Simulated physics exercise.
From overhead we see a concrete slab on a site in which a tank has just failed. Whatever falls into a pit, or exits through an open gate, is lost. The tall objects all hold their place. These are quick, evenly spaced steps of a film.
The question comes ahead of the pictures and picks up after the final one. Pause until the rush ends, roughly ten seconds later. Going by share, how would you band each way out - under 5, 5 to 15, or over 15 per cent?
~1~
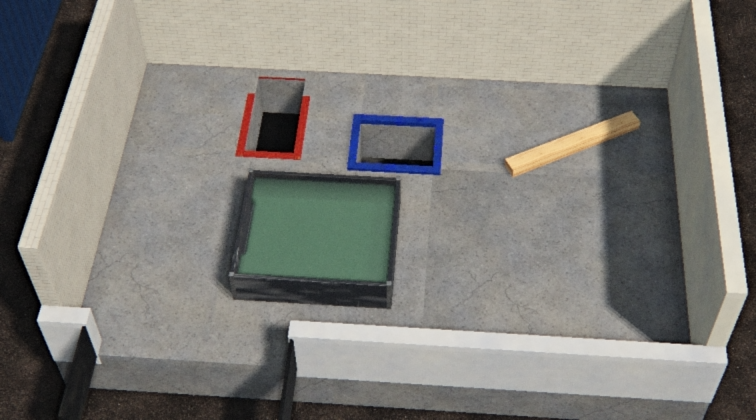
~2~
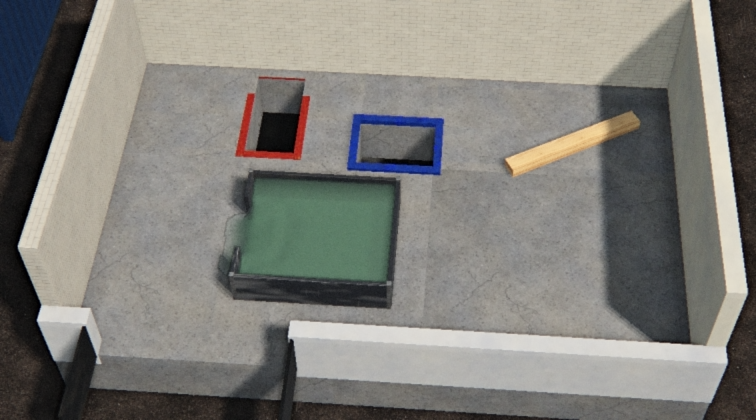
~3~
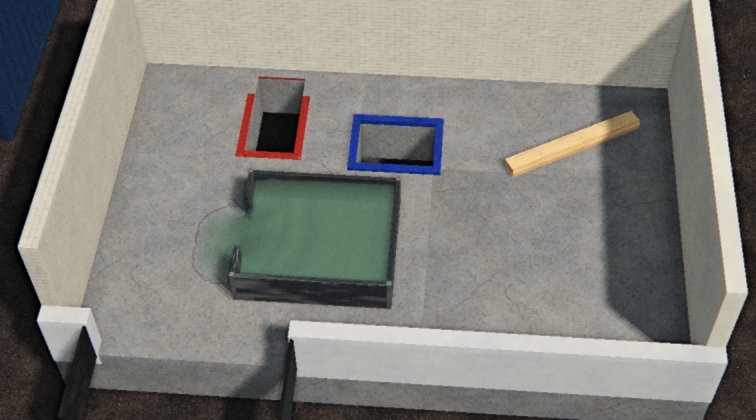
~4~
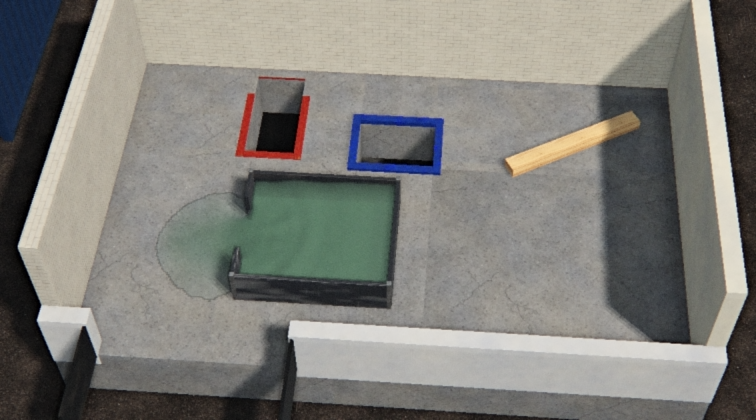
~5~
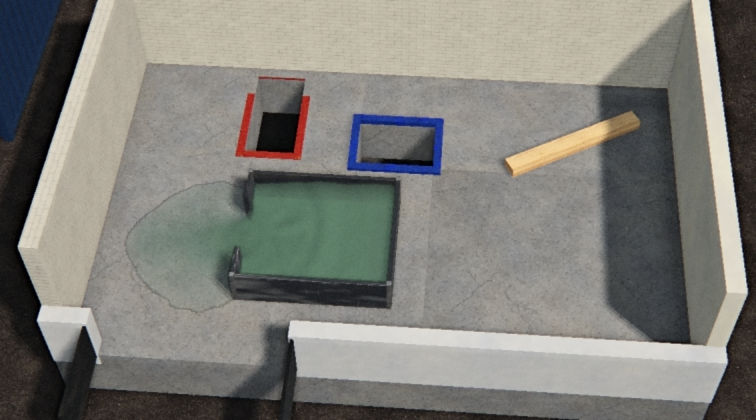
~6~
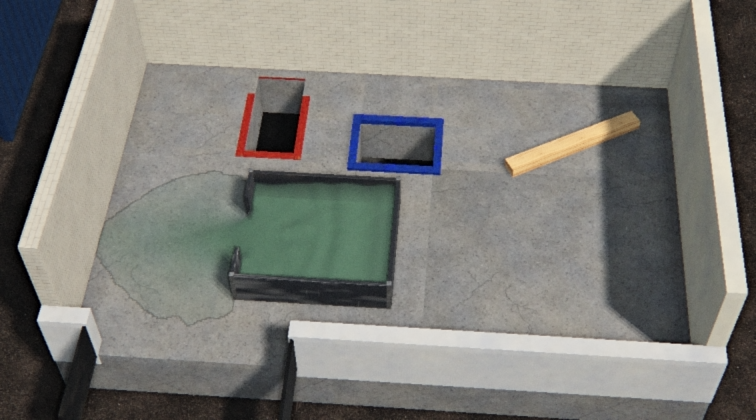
One by one: The gate takes in a considerable amount - past fifteen per cent. The red pit takes in a considerable amount - past fifteen per cent. The blue pit takes in a trifling amount - short of five per cent.
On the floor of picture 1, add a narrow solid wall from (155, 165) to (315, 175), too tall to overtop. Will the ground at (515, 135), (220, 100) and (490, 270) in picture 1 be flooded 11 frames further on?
Running through them in order, the first comes out free from flooding, the second free from flooding and the last free from flooding.
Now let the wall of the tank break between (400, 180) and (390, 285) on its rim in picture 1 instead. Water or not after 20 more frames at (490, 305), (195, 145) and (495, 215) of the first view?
Spot by spot: Soaked through, then unaffected, then soaked through.
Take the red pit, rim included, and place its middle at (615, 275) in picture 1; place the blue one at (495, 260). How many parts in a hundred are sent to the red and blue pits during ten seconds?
In per cent: Red 0, blue 0.
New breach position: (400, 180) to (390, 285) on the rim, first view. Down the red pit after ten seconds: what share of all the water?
I'd estimate the red pit takes around 2 percent.
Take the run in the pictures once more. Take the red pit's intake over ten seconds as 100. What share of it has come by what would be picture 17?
Roughly 0 percent.
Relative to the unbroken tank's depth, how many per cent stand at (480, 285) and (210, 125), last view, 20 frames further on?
About 0 per cent at the first place and 6 per cent at the second.
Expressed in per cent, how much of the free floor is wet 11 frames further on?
Roughly 20 percent.
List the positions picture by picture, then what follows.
The first picture shows the water tank at (318, 229) is whole and still.
In the second picture, the front is at (229, 272), out from the gap at (247, 239).
In the third picture, the front is at (200, 267), out from the gap at (247, 240).
In the fourth picture, water pours out at (247, 239) and has run to (164, 254).
In the fifth picture, the front is at (133, 245), out from the gap at (247, 239).
In the sixth picture, water pours out at (247, 239) and has run to (98, 247).
A moment on, water covers 15 % of the floor; the gate 0 %, the red pit 0 %, the blue pit 0 %.
Next, water covers 20 % of the floor; the gate 1 %, the red pit 0 %, the blue pit 0 %.
Then, water covers 25 % of the floor; the gate 6 %, the red pit 0 %, the blue pit 0 %.
Later, water covers 30 % of the floor; the gate 17 %, the red pit 8 %, the blue pit 0 %.
In the end, water covers 35 % of the floor; the gate 29 %, the red pit 20 %, the blue pit 0 %.
